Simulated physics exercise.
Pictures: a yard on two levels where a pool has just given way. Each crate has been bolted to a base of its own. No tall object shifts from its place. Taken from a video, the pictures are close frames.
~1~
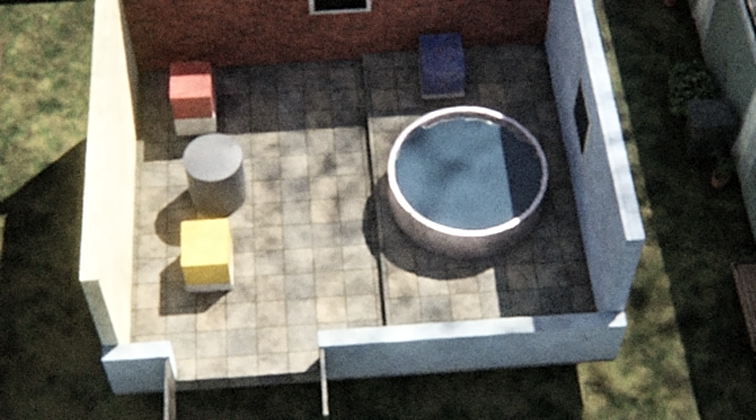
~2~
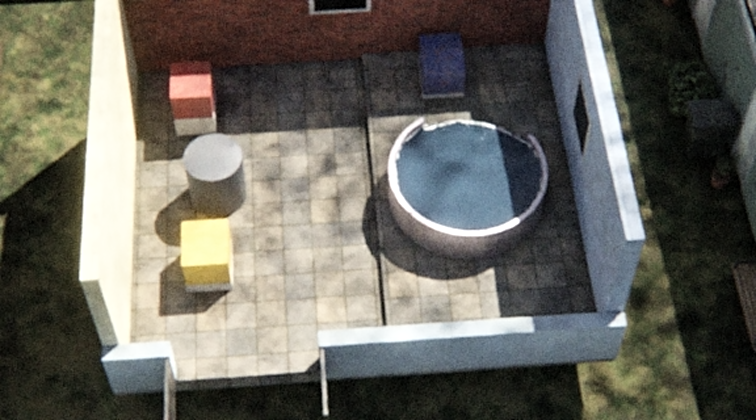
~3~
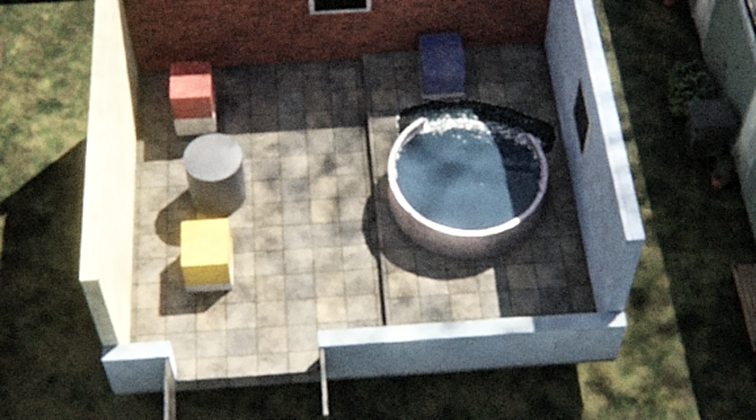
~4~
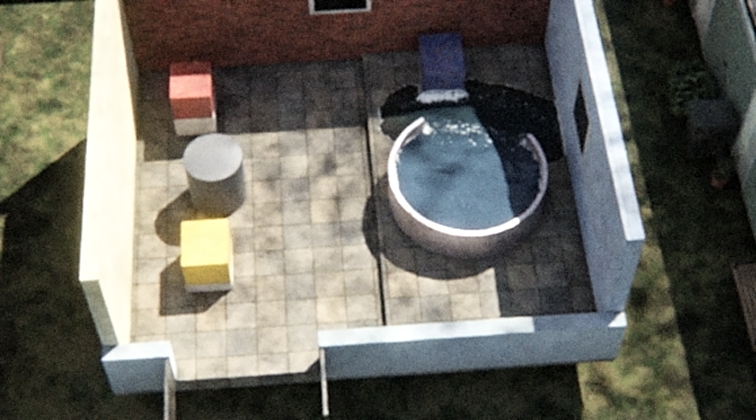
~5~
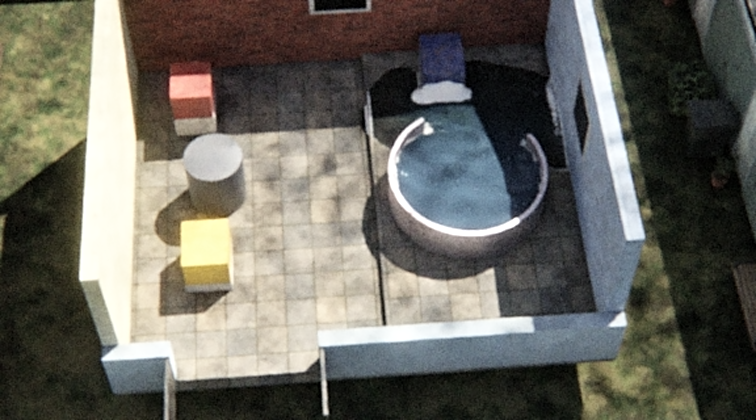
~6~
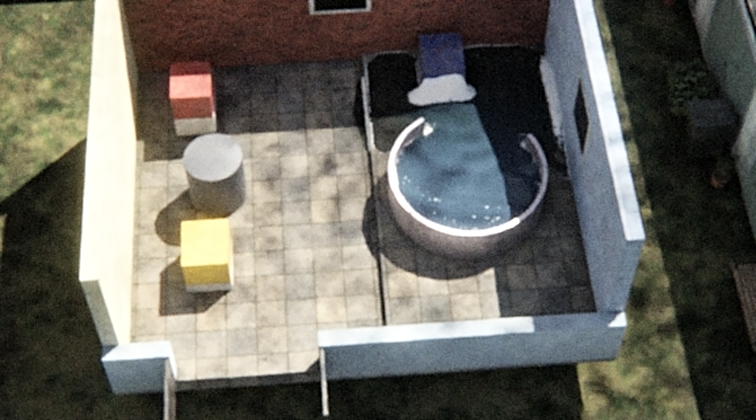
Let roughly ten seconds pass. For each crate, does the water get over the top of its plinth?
One by one: The yellow crate is protected; the red crate is protected; the blue crate is exposed.
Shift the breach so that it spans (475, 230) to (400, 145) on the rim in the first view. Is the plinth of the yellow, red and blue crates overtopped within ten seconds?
Result: Yellow crate gets overtopped, red crate is left untouched, blue crate is left untouched.
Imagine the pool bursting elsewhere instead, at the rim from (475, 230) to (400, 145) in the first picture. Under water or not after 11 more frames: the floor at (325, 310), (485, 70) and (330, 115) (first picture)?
In order: Swamped, spared, spared.
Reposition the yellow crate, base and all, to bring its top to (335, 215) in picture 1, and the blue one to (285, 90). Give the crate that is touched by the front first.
From the scene, I'd name the crate marked blue.
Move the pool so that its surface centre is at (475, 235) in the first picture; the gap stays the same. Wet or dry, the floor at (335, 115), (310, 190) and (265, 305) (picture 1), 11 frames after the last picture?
In turn: Covered, not flooded, not flooded.
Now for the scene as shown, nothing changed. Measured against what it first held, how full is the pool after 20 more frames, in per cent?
About 28 %.
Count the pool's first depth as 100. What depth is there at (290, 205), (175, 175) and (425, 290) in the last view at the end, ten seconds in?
8, 10 and 4 in a hundred, in turn.
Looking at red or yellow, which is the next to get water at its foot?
That would be the one in red.
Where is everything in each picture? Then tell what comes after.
The first frame shows still water in the round pool at (468, 172).
In the second frame, water pours out on the round pool's far side and has run to a hidden place.
In the third frame, water pours out on the round pool's far side and has run to (403, 120).
In the fourth frame, the front is at (384, 112), out from the gap on the round pool's far side.
In the fifth frame, the front is at (381, 84), out from the gap on the round pool's far side.
In the sixth frame, water pours out on the round pool's far side and has run to (389, 54).
A moment on, water covers 20 % of the floor; the yellow crate not reached, the red crate not reached, the blue crate water round its plinth.
Next, water covers 35 % of the floor; the yellow crate not reached, the red crate water round its plinth, the blue crate water round its plinth.
Then, water covers 45 % of the floor; the yellow crate not reached, the red crate water round its plinth, the blue crate water round its plinth.
Later, water covers 80 % of the floor; the yellow crate water round its plinth, the red crate water round its plinth, the blue crate water round its plinth.
In the end, water covers 100 % of the floor; the yellow crate stayed above the water, the red crate stayed above the water, the blue crate was topped.
